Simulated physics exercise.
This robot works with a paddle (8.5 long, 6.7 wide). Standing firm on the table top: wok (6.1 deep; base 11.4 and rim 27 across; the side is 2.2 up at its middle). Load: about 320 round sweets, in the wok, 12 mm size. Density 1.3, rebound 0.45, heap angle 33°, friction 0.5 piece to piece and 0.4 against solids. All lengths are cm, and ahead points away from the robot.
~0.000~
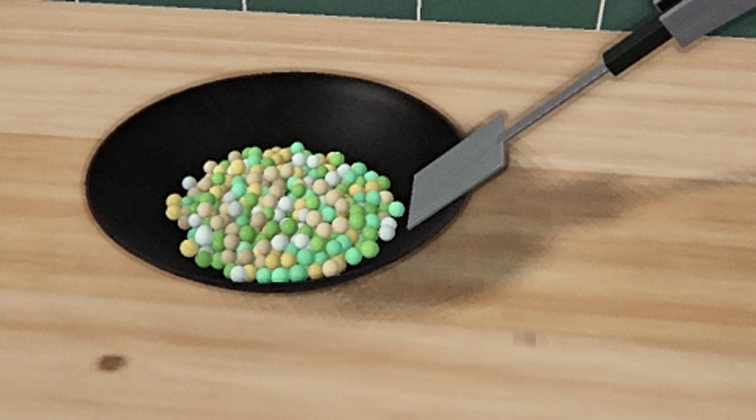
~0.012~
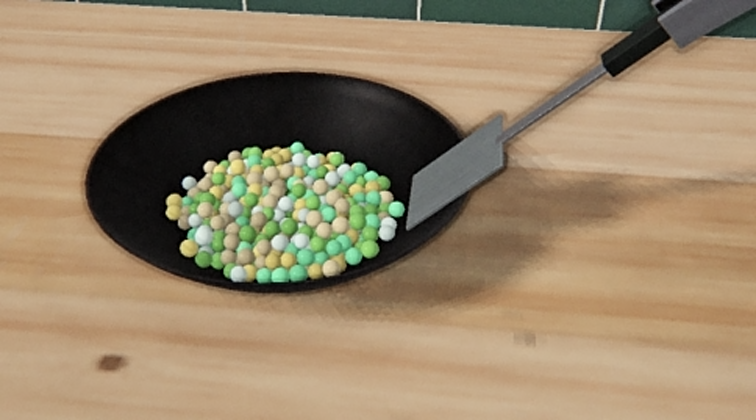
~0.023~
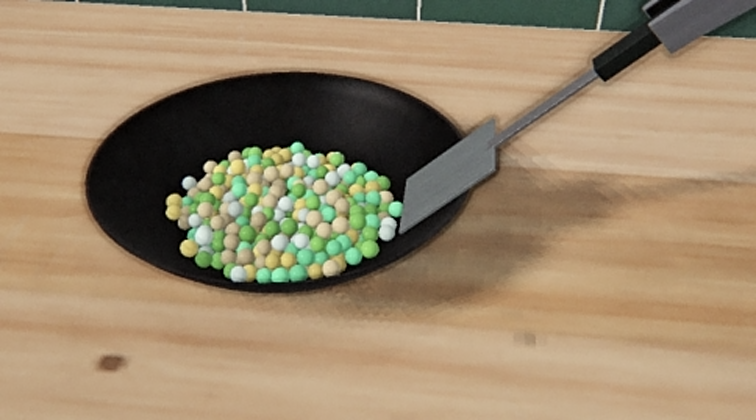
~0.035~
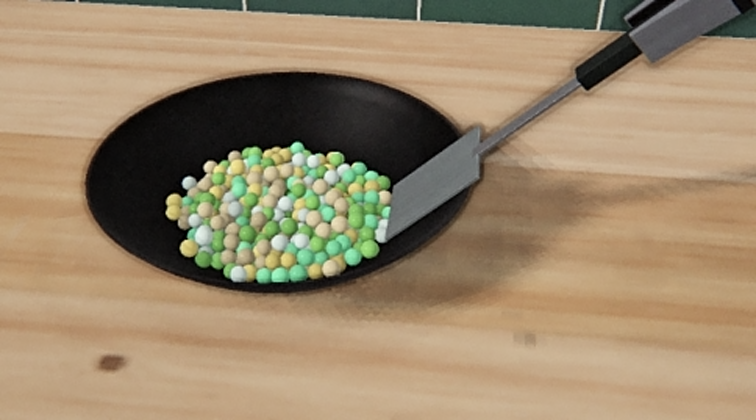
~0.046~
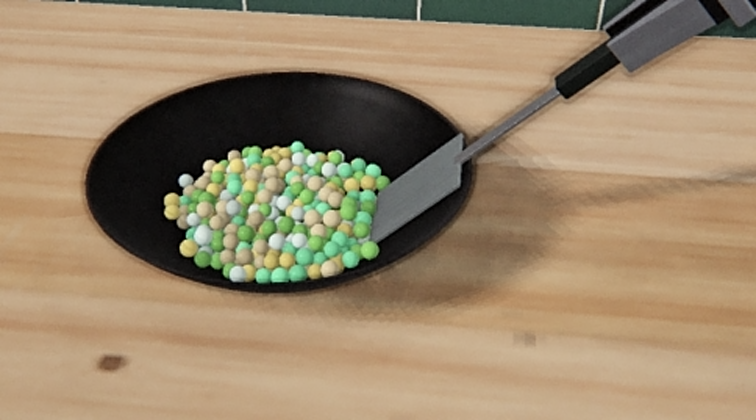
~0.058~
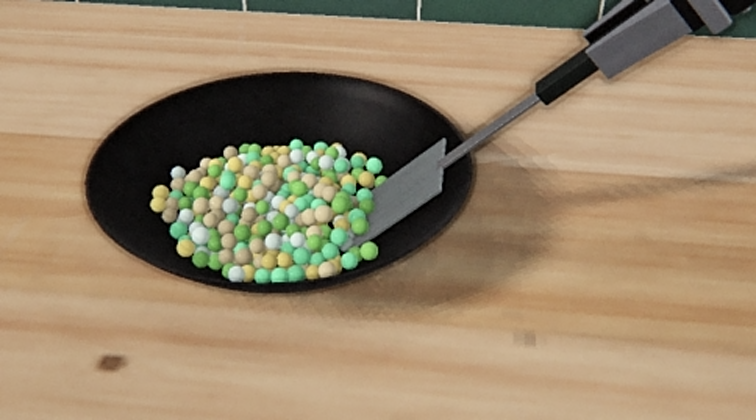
In this clip, a robot-held paddle beside a black wok on a wooden table top moves left and slightly down into the heap of small green, yellow, tan and white balls, nudging some of them toward the left.
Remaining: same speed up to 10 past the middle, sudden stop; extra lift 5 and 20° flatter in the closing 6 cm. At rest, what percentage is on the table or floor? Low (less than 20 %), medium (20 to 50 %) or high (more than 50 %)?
Answer: Medium; 20 to 50 % of the round sweets finish on the table or floor.
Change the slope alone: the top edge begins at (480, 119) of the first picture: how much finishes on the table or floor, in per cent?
Some 30 per cent.
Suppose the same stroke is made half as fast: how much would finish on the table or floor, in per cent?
In that case some 20 per cent.
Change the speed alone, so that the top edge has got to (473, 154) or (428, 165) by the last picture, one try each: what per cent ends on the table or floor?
About 15 and 30 per cent.
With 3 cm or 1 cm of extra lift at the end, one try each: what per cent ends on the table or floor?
Some 35 and 40 per cent.
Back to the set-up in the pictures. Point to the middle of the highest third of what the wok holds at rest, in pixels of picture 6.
At about (196, 193).
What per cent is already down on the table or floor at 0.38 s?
Roughly 10 per cent.
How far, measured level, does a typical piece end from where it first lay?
About 5 cm.
After 0.11 s, sloping 44°, highest piece 6 above the table; 317 in the wok.
After 0.16 s, sloping 40°, highest piece 8 above the table; 315 in the wok, 2 on the blade or in flight.
After 0.38 s, sloping 24°, highest piece 20 above the table; 232 in the wok, 32 on the table or floor, 53 on the blade or in flight.
After 1.43 s, sloping 24°, highest piece 5 above the table; 231 in the wok, 86 on the table or floor.
In the end, 231 in the wok, 86 on the table or floor. That is 27 % on the table or floor.
